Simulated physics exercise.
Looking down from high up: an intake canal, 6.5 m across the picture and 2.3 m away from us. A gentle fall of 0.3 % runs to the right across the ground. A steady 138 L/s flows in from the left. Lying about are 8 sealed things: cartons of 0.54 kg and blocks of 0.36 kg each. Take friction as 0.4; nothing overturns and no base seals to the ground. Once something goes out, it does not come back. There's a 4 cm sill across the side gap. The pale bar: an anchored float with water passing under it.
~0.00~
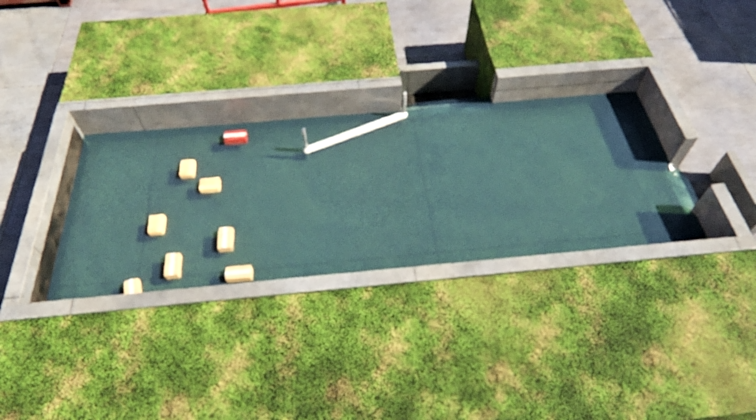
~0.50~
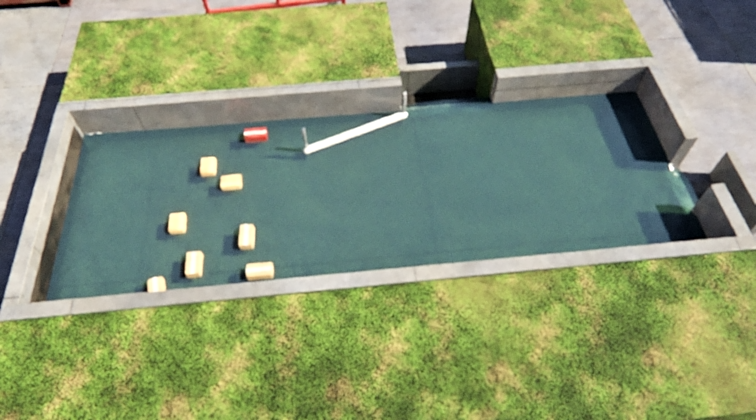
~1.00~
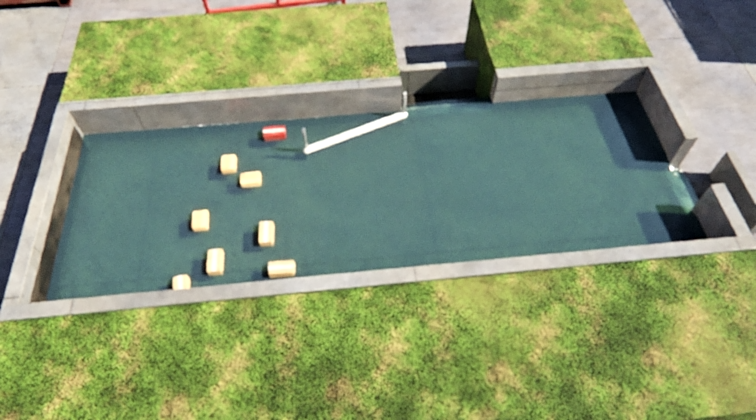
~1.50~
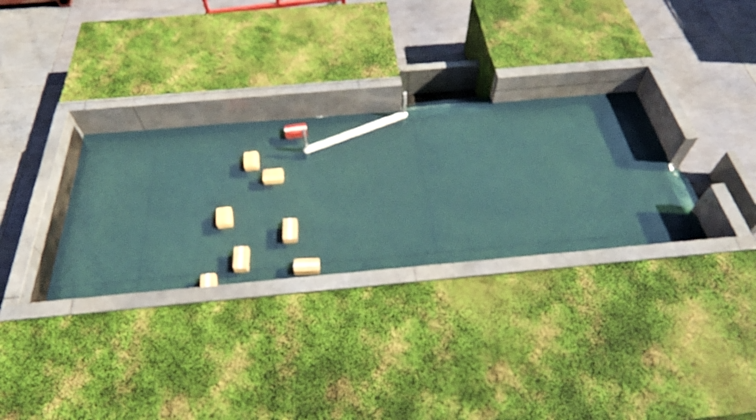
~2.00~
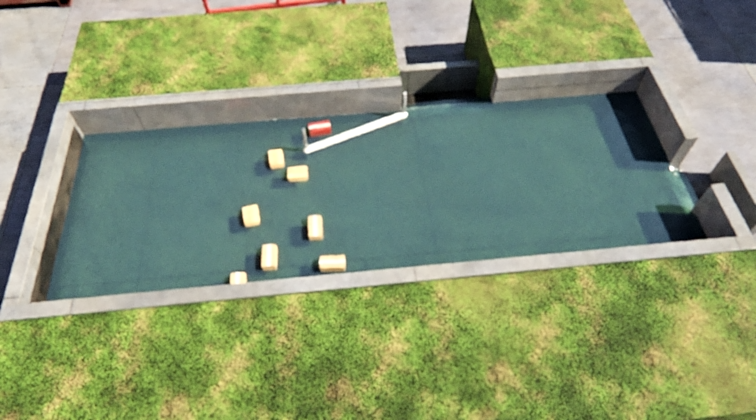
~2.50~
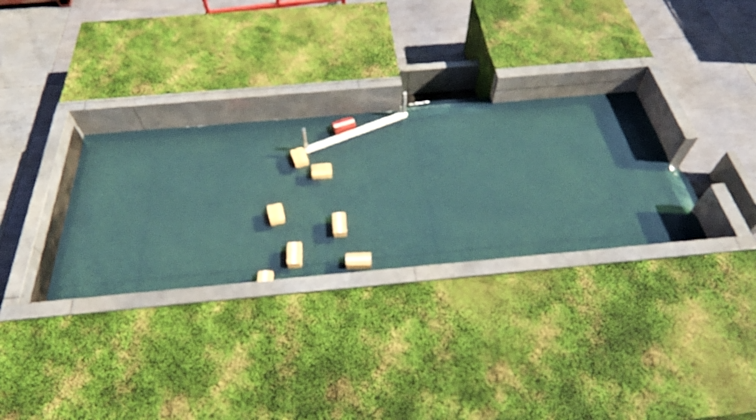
A red carton and a loose group of pale yellow blocks float on the left side of a walled canal, drifting steadily to the right together. The carton reaches the slanting pale bar and slides along behind its upper side, while the uppermost yellow block comes up to the bar's left end and the others keep drifting below.
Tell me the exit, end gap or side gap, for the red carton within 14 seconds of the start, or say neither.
The answer is neither.
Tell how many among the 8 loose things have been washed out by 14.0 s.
3.
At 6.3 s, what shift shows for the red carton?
I'd put it at around 150 cm.
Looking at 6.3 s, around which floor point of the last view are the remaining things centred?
Near (449, 196).
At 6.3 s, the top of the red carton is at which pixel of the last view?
Roughly (374, 114) in the last view.
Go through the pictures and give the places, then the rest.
In the first picture, the red carton at (235, 135), afloat; about 2240 L in view; 0 of 8 have shifted.
In the second picture, the red carton at (255, 133) floats, 23 cm from its start; 14 cm deep round most things; 8 of 8 have shifted.
In the third picture, the red carton at (274, 131), afloat, 44 cm from its start; about 2260 L in view; 8 of 8 have shifted.
In the fourth picture, the red carton at (296, 129) floats, 68 cm from its start; about 2270 L in view; 8 of 8 have shifted.
In the fifth picture, the red carton at (319, 126), afloat, 95 cm from its start; about 2290 L in view; 8 of 8 have shifted.
In the sixth picture, the red carton at (344, 124) floats, 123 cm from its start; about 2300 L in view; 8 of 8 have shifted.
After 3.5 s the red carton is near (374, 114), 1.6 m from its start, afloat; 0 of 8 are out; 8 afloat.
After 6.3 s the red carton is near (374, 114), 1.6 m from its start, afloat; 0 of 8 are out; 8 afloat.
After 10.0 s the red carton is near (374, 113), 1.6 m from its start, afloat; 2 of 8 are out; 6 afloat.
After 14.0 s the red carton is near (374, 113), 1.6 m from its start, afloat; 3 of 8 are out; 5 afloat.
